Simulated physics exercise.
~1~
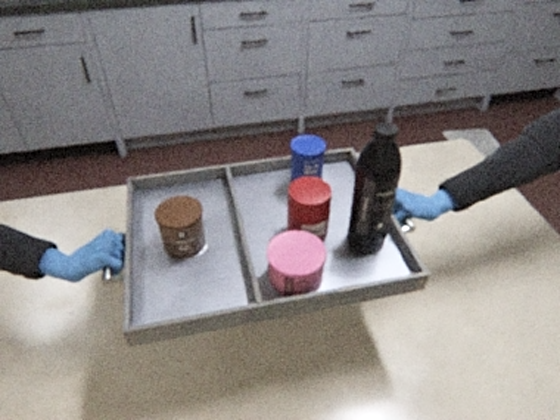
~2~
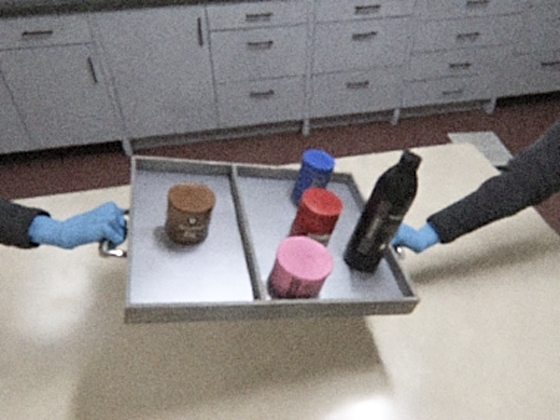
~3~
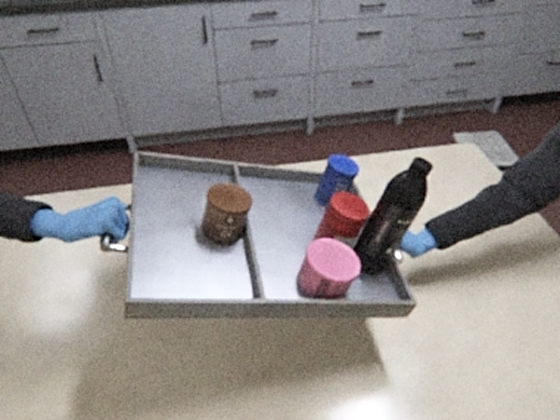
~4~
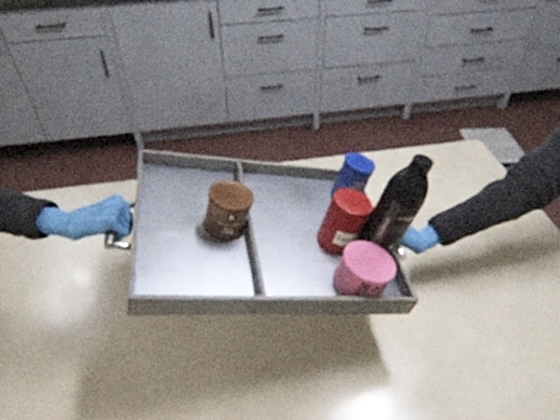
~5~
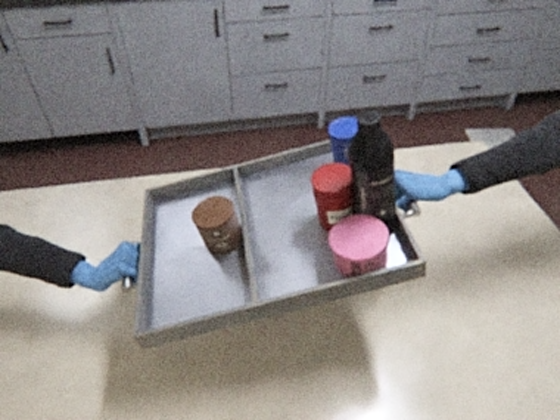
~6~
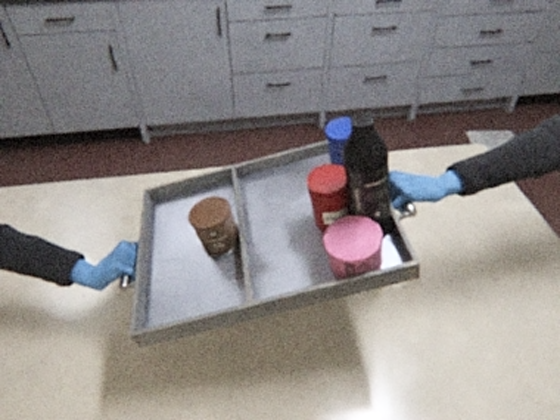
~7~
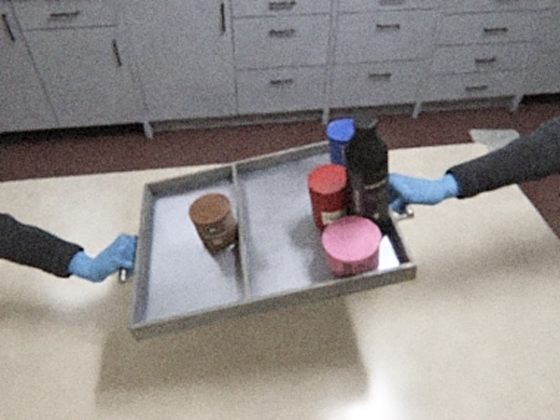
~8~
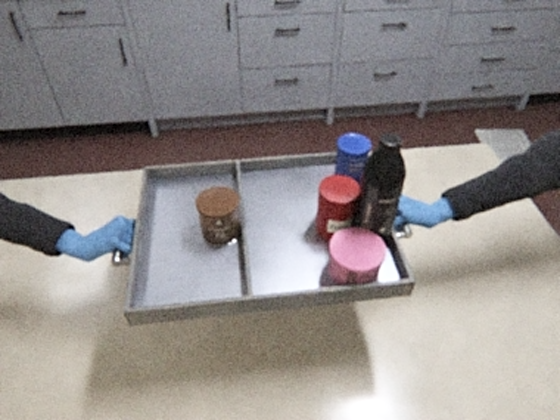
Two blue-gloved hands hold a gray divided tray over a pale table, seen from above and in front, with light drawers behind. A brown tin stands in the left section, while a blue tin, a red jar, a pink tub and a tall black bottle stand in the right. The tray tips down to the right, and the brown tin slides to the divider before the pink tub, red jar and blue tin shift toward the bottle. The hands then tilt it down to the left and hold it there. Finally it levels, everything upright, with the right-hand containers gathered near the bottle.
